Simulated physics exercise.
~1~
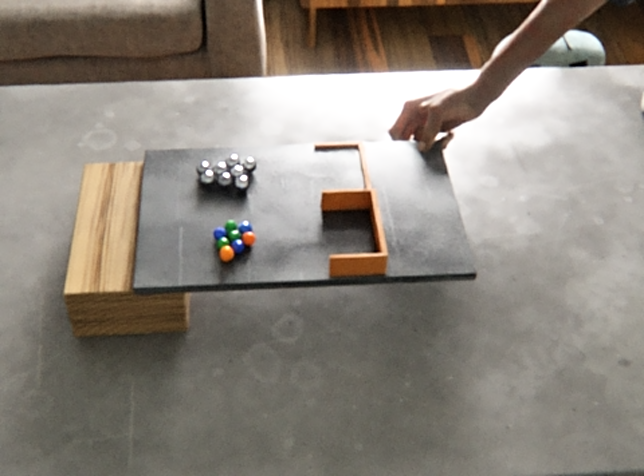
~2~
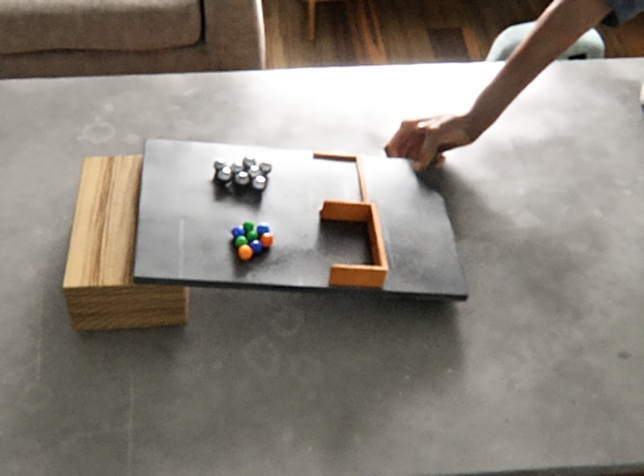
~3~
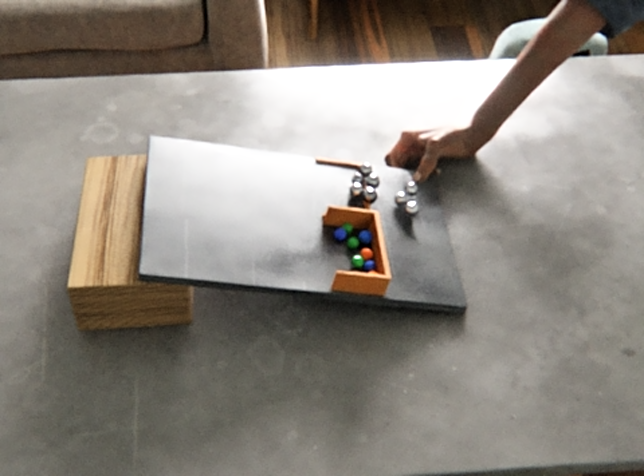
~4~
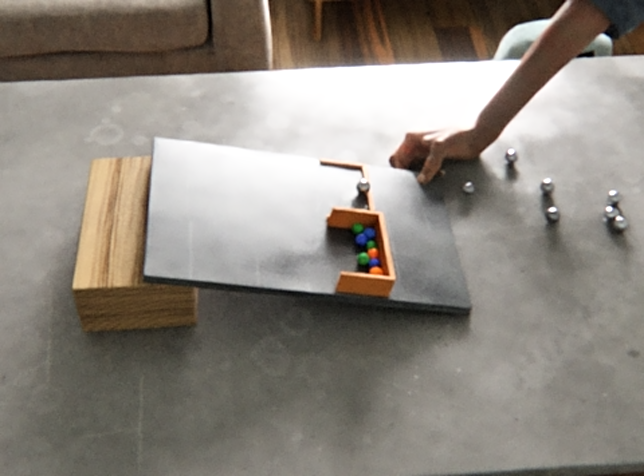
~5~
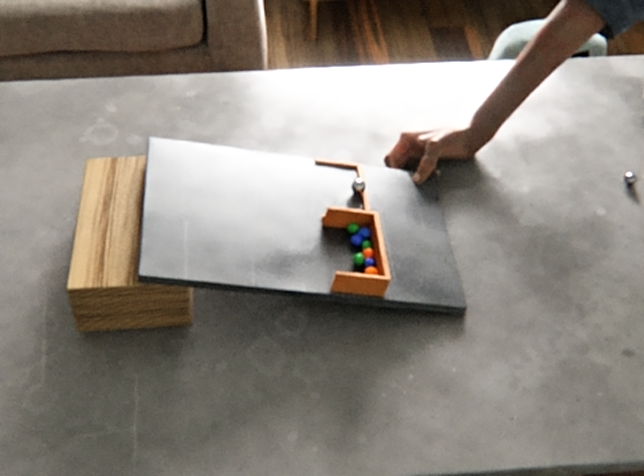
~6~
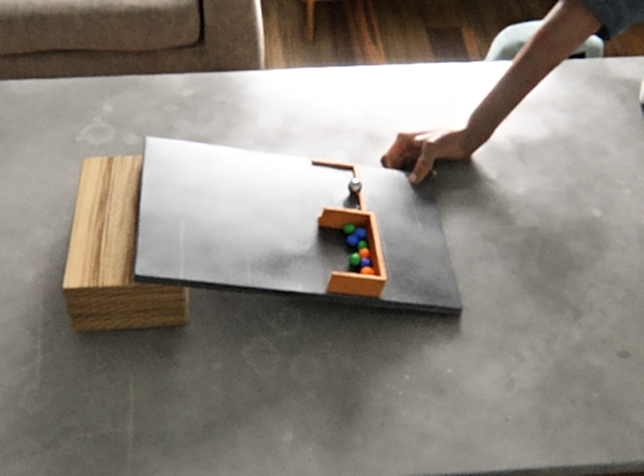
The clip opens on a dark board resting on a striped wooden block, with a hand holding its right end above a gray counter. A cluster of shiny silver balls sits toward the far side, and a cluster of blue, green and orange balls sits nearer. As the hand lowers the right end, both clusters start moving right toward the orange fences. The colored balls gather inside the near fence, while most silver balls pass the far one and roll across the counter out of view. At the end, the colored balls and a silver one remain behind the fences.
